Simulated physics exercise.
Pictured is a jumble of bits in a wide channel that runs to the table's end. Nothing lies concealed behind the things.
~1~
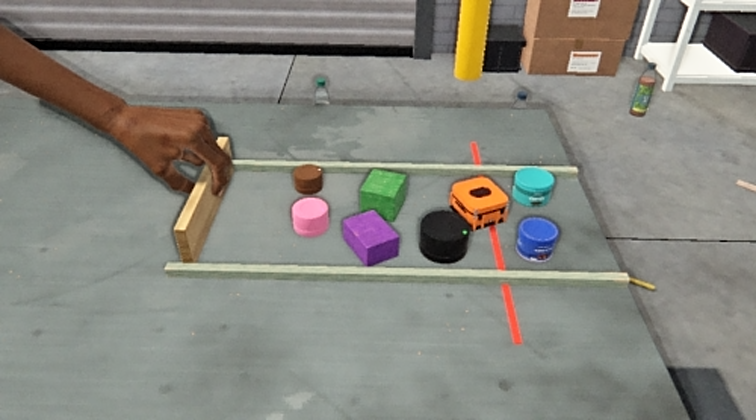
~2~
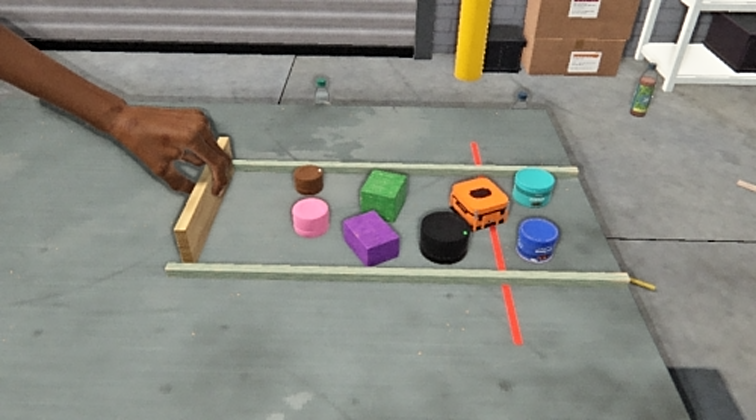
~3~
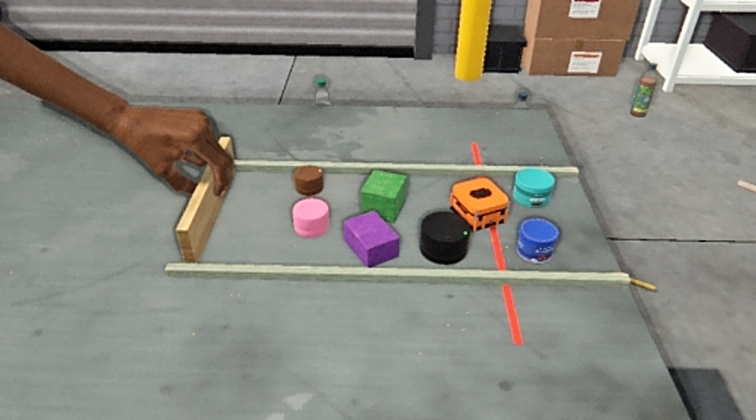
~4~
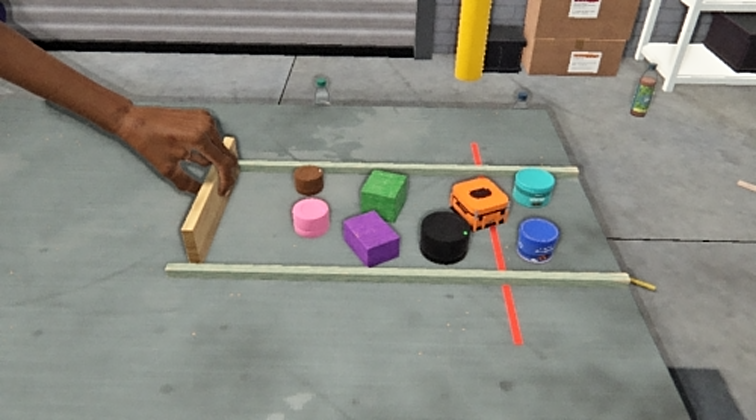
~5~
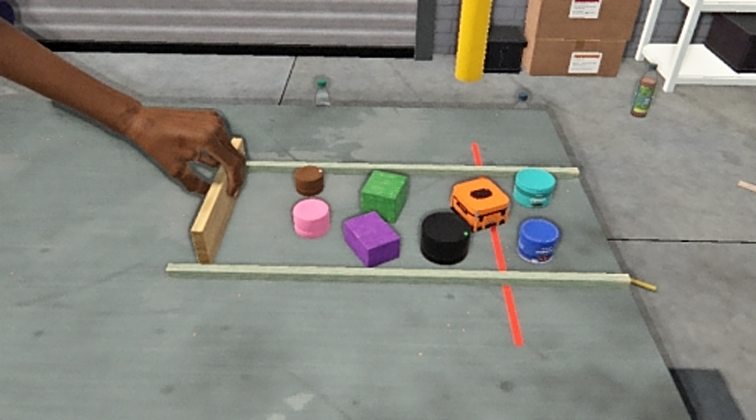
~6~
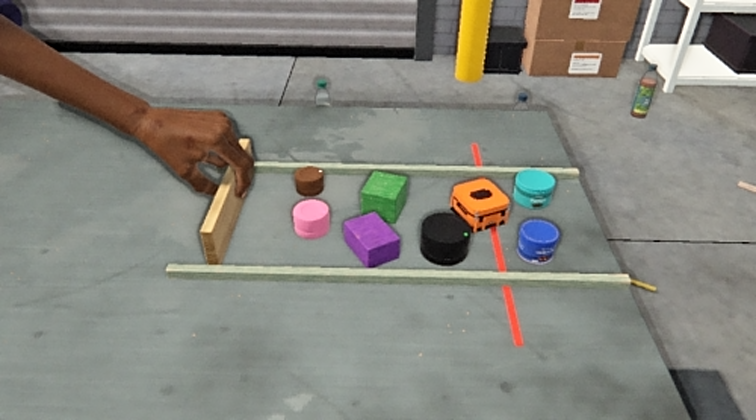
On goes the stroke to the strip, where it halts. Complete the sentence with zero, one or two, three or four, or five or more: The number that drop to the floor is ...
The number that drop to the floor is zero.
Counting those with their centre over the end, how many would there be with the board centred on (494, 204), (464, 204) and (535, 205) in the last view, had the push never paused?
It would be 0, 0 and 1.
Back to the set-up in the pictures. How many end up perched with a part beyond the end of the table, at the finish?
Looks like 1 of them.
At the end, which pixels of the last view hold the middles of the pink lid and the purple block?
They end up close to (512, 224) and (520, 251).
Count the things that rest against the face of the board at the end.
The count is 4.
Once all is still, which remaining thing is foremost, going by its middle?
The blue pot finishes closest.
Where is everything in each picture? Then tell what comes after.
Turquoise tub (533, 187); blue pot (536, 240); orange case (479, 203); board (208, 197); tape (491, 221), in the first picture.
Blue pot (537, 241); brown lid (309, 180), in the second picture.
Orange case (479, 204); purple block (371, 239), in the third picture.
Turquoise tub (533, 188); pink lid (311, 218), in the fourth picture.
Blue pot (537, 242); board (223, 198), in the fifth picture.
Turquoise tub (534, 189); blue pot (537, 243); orange case (479, 205); board (231, 199); tape (492, 223), in the sixth picture.
A little later, none off yet; turquoise tub at rest near (534, 189); blue pot at rest near (537, 243); orange case at rest near (479, 205).
Next, none off yet; turquoise tub at rest near (534, 189); blue pot shifted a little near (556, 244); orange case shifted about its own width near (511, 209).
When it is over, the number that fall off is zero.
